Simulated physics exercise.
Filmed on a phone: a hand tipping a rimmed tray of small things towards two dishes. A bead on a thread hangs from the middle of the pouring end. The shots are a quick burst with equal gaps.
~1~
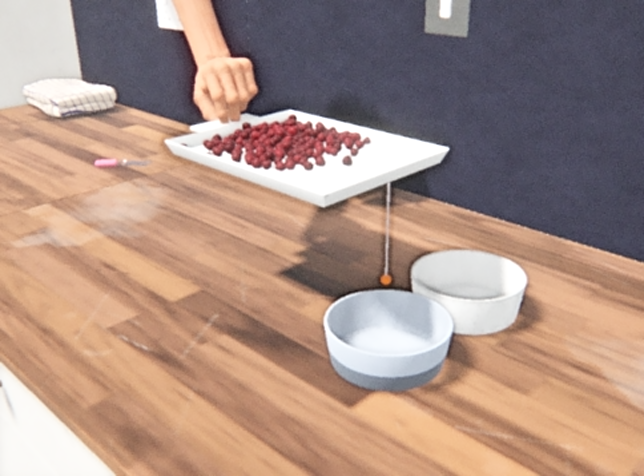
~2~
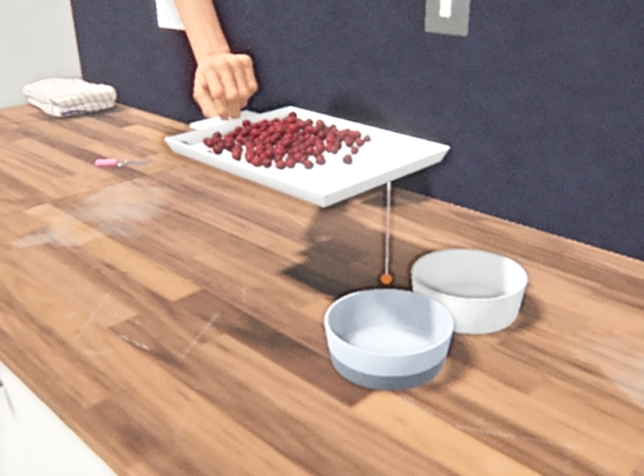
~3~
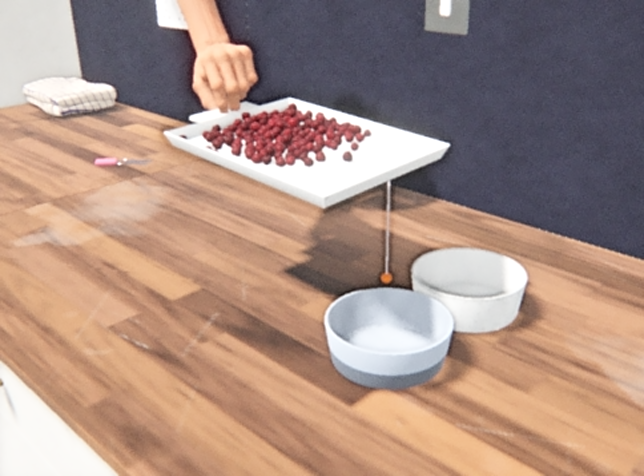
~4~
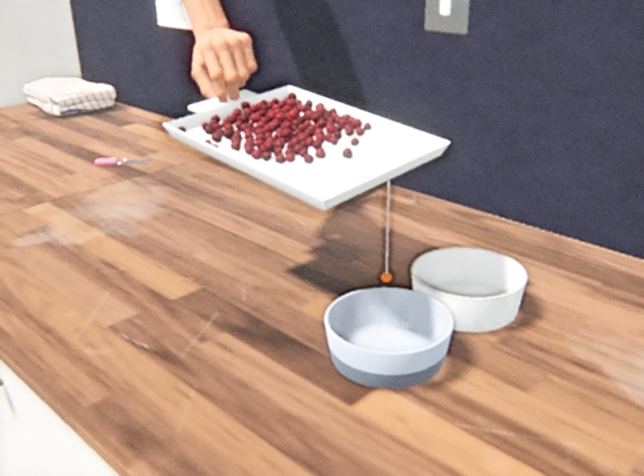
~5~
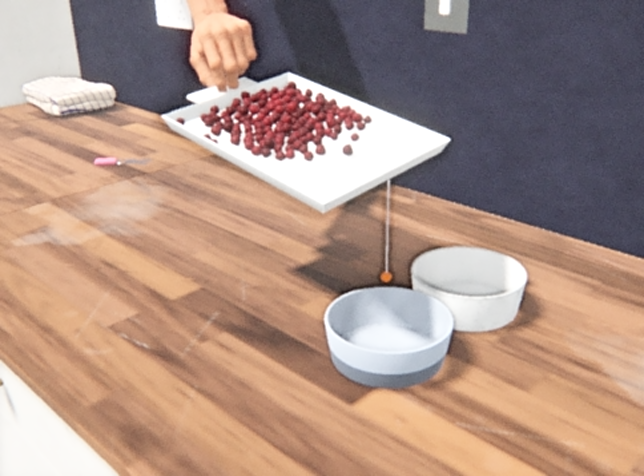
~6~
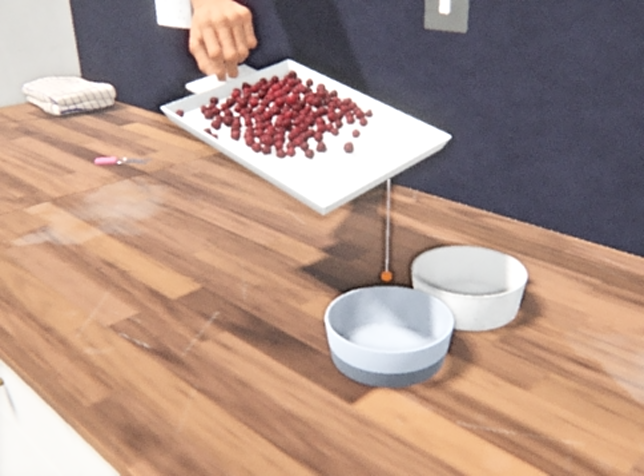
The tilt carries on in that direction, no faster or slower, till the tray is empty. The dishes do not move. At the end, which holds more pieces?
It favours the left dish.
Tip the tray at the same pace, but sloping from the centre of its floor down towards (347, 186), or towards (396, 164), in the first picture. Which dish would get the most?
The first try: The left-hand dish. The second: The right one.
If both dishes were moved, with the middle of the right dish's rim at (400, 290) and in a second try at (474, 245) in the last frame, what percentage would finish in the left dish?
In turn 70 and 0 in a hundred.
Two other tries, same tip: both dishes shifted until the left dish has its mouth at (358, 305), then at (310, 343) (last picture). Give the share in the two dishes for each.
The first gives 60 %, the second 80 %.
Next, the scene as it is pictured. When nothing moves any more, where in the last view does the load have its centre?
Roughly at (363, 360).
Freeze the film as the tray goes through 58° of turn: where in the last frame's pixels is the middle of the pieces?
Near (335, 201).
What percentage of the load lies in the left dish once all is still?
It comes to 60 per cent or so.
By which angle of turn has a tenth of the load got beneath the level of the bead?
Roughly 50°.
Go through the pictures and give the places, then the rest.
The first frame shows corners of the pouring end at (323, 191) and (440, 149), level; middle of the load at (285, 144), dried cherries; left dish at (438, 361); right dish at (515, 308); bead on its thread at (386, 280).
The second frame shows corners of the pouring end at (324, 191) and (440, 147), level; middle of the load at (285, 141).
The third frame shows corners of the pouring end at (324, 192) and (441, 145), tipped barely, lowest at the left corner; middle of the load at (285, 136).
The fourth frame shows corners of the pouring end at (324, 195) and (441, 142), tipped a little, lowest at the left corner; middle of the load at (285, 128).
The fifth frame shows corners of the pouring end at (324, 198) and (442, 139), tipped a little, lowest at the left corner; middle of the load at (284, 121).
The sixth frame shows corners of the pouring end at (324, 201) and (442, 136), tipped a little, lowest at the left corner; middle of the load at (285, 114); left dish at (439, 357); right dish at (516, 303).
Soon after the last picture, tray tipped steeply; about two thirds on the tray; about a quarter in the left dish; a small part outside both; a small part in the air.
A little later, tray tipped right over; about half in the left dish; about a third outside both; a stray few in the air.
Later still, tray tipped past a quarter turn; about half in the left dish; about half outside both.
At rest, tray tipped past a quarter turn; about half in the left dish; none in the right dish; about half outside both.
